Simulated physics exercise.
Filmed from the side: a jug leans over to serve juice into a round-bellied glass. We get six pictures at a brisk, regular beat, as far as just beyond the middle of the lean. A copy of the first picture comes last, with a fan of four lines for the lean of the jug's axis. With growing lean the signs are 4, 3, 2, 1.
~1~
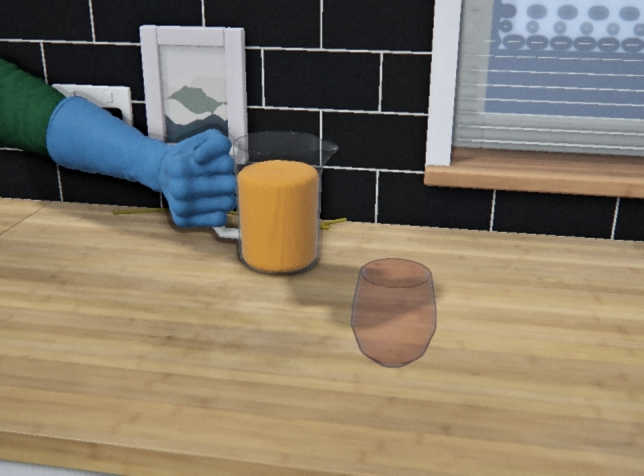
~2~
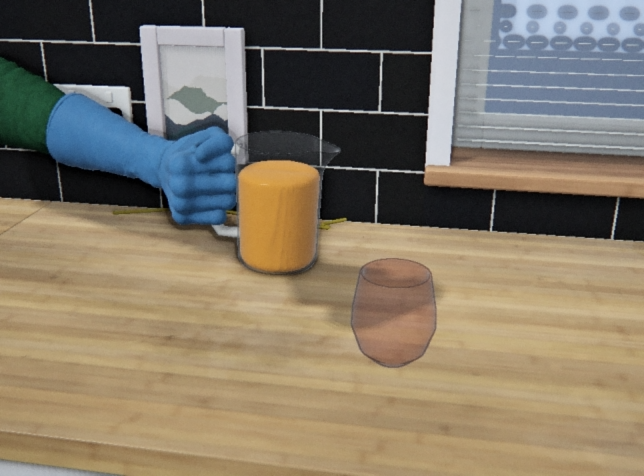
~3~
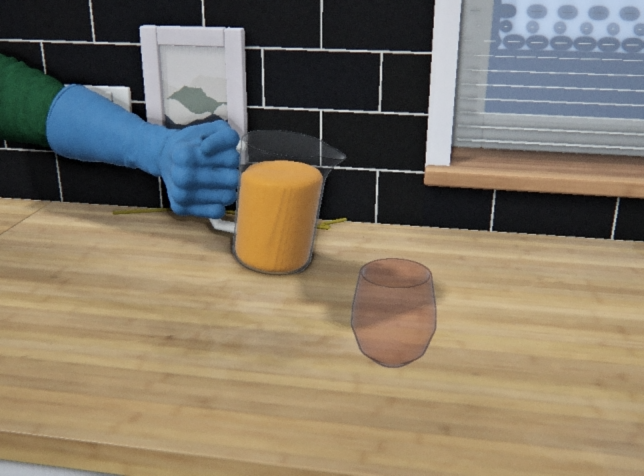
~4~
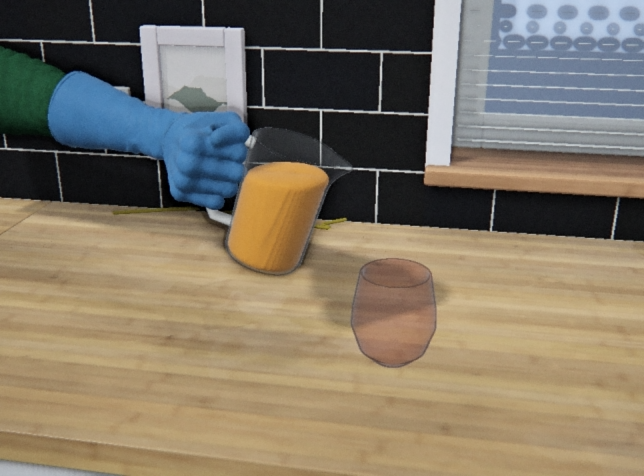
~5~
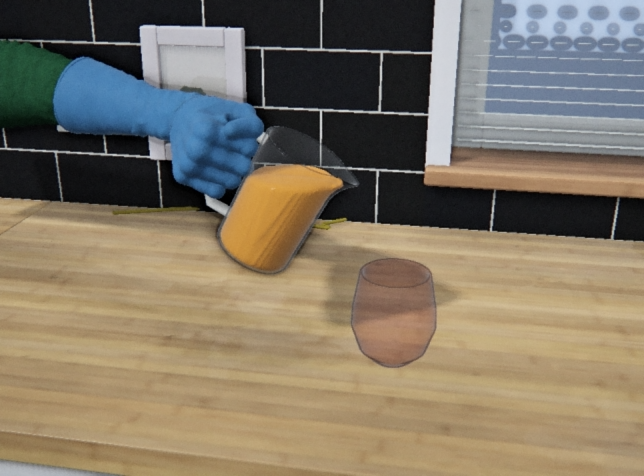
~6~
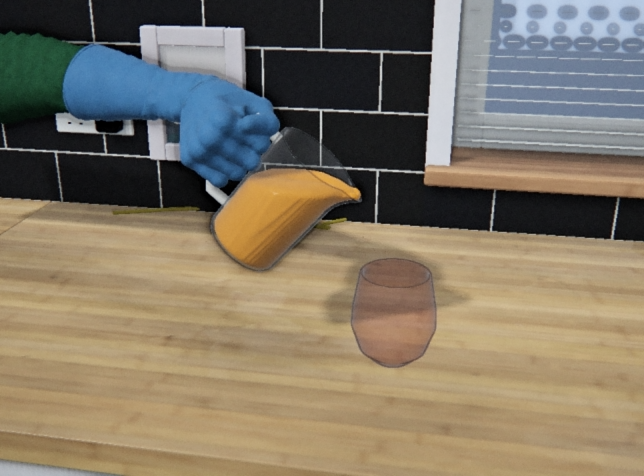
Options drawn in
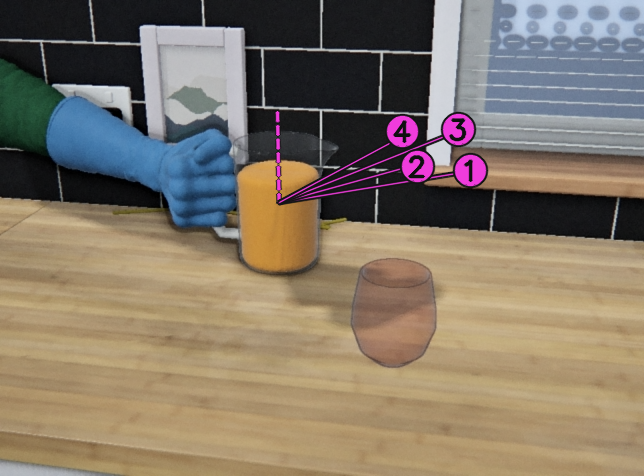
On a wooden kitchen counter before black tiles, a blue-gloved hand holds a clear jug of orange juice upright, then tilts it steadily to the right, its lip lowering toward a round-bellied, reddish see-through glass that stays still.
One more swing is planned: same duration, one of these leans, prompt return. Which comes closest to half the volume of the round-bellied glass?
Line 2 does it best.
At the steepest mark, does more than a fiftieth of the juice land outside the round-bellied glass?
No.
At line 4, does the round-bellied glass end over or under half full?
Under.
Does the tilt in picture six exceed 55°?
No, it does not.
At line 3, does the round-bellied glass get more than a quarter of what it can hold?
Yes, it does.
On the marked copy, 1 at (454, 173); 2 at (400, 168); 3 at (443, 137); 4 at (389, 143).
Choosing 1, the round-bellied glass ends with about 64 % of what it can hold.
Choosing 2, the round-bellied glass ends with about 50 % of what it can hold.
Choosing 3, the round-bellied glass ends with about 38 % of what it can hold.
Choosing 4, the round-bellied glass ends with about 27 % of what it can hold.
